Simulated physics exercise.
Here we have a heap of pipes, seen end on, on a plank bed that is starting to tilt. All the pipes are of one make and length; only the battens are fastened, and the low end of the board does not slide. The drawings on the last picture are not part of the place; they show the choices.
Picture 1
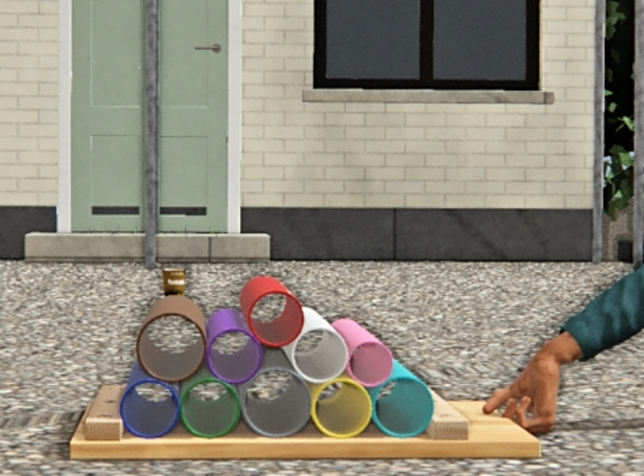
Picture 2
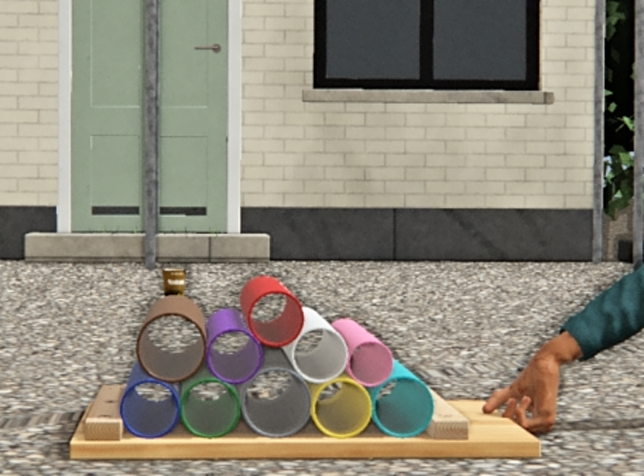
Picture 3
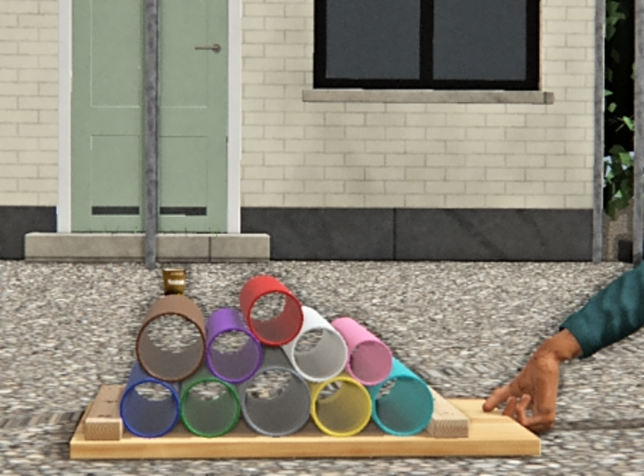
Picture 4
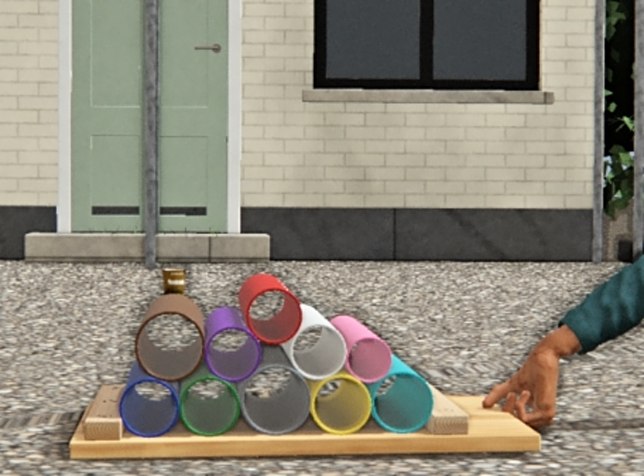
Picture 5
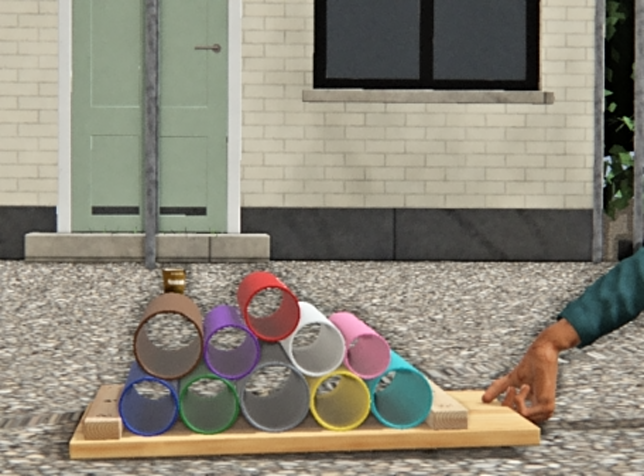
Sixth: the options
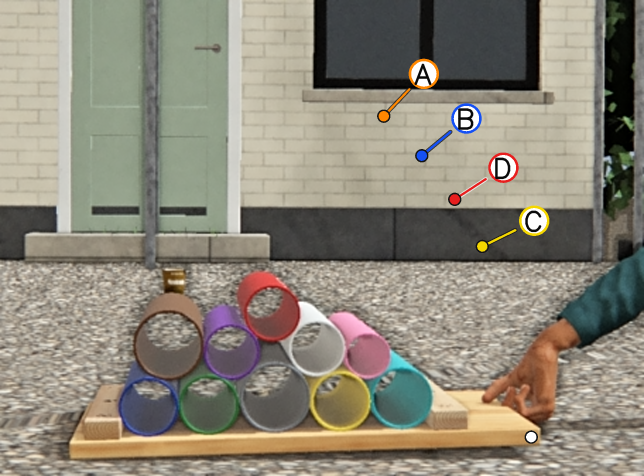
Colourful pipes, seen end on, are heaped on a pale wooden board on gravelly ground, before a cream brick wall with a green door and dark window. Blue, green, grey, yellow and turquoise pipes line the bottom, with brown, purple, white and pink above and red on top. The hand at right stays by the board, which tilts almost imperceptibly while the camera holds still.
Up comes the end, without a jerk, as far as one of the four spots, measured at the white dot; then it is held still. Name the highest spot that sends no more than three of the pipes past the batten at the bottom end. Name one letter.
Mark D is as high as it can go.
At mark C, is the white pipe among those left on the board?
The white pipe: Yes.
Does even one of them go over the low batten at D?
Yes.
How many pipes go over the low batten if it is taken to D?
With D, three.
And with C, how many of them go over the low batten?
At C the number is three.
On the marked copy, A at (384, 116); B at (422, 155); C at (482, 247); D at (455, 199); the white dot at (531, 437).
With D. Early on, board at 19°.
Further on, board at 33°.
At the end, board at 33°, three over the low batten (purple, brown, red).
As for the rest, A five over the low batten; B five over the low batten; C three over the low batten (purple, brown, red).
